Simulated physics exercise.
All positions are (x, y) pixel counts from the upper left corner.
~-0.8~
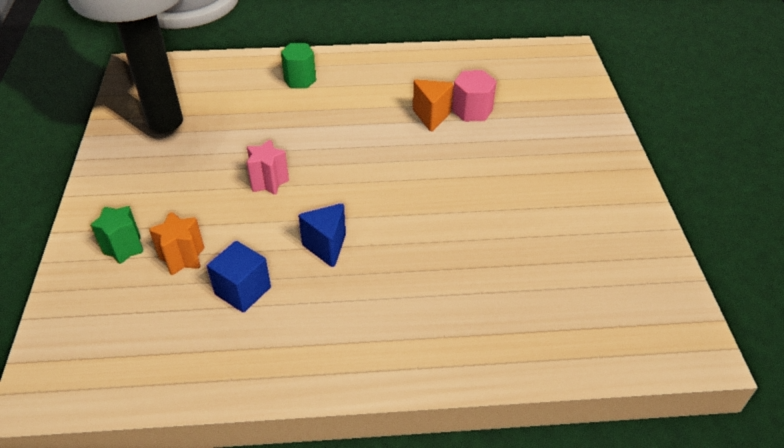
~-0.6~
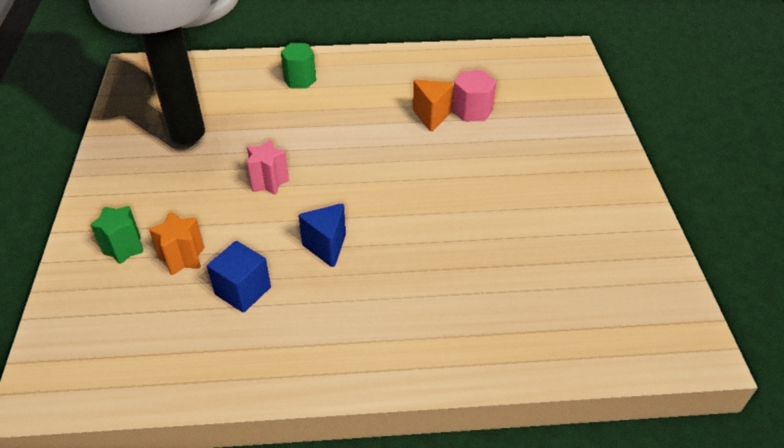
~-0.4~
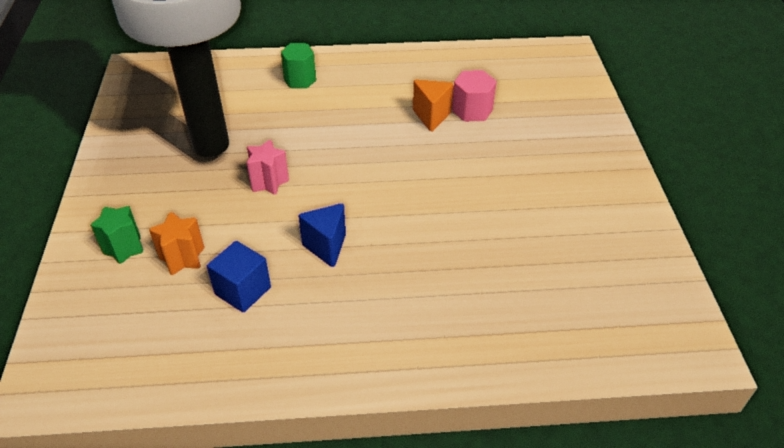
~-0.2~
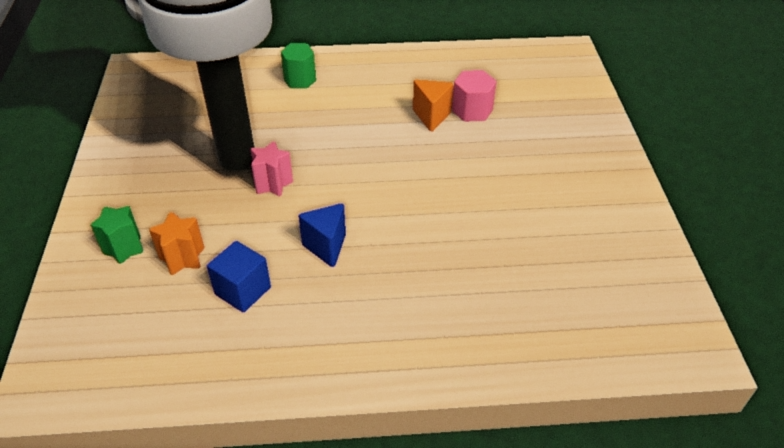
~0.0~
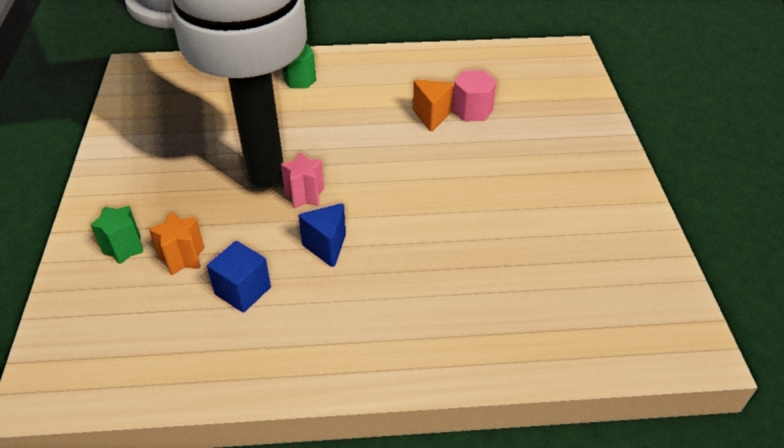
A pale wooden board on a dark green surface is seen from above at an angle, the view fixed. On it sit green and orange stars and a blue cube at left, a pink star and blue triangular block nearer the middle, and a green block, orange triangle and pink hexagon toward the back. A robot arm's black rod slides right and nearer, meets the pink star and pushes it a short way rightward, toward the blue triangular block.
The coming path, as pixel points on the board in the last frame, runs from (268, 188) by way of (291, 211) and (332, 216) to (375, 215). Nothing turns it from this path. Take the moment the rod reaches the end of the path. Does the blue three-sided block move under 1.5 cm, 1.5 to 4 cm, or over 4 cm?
Displaced less than 1.5 cm.
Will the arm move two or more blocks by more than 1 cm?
It seems not.
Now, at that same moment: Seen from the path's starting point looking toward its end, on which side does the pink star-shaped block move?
Moves left.
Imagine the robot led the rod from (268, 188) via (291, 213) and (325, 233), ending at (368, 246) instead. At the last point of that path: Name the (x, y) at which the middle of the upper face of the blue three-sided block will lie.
At the end it should sit near (363, 244).
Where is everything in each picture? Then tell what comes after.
The first frame shows lower end of the rod (166, 122), tops of blocks, pink star-shaped block (264, 152), blue three-sided block (324, 218).
The second frame shows rod (187, 133), blocks as before.
The third frame shows rod (211, 145), blocks as before.
The fourth frame shows rod (237, 159), pink star-shaped block (268, 154).
The fifth frame shows rod (266, 175), pink star-shaped block (302, 165), blue three-sided block (324, 218).
The first path, step by step. One third of the way, rod (290, 198); pink star-shaped block (322, 173), turned 65° anticlockwise.
Two thirds of the way, rod (331, 203); pink star-shaped block (356, 169), turned 90° anticlockwise.
At the end, rod (375, 201); pink star-shaped block (380, 161), turned 125° anticlockwise; blue three-sided block not moved.
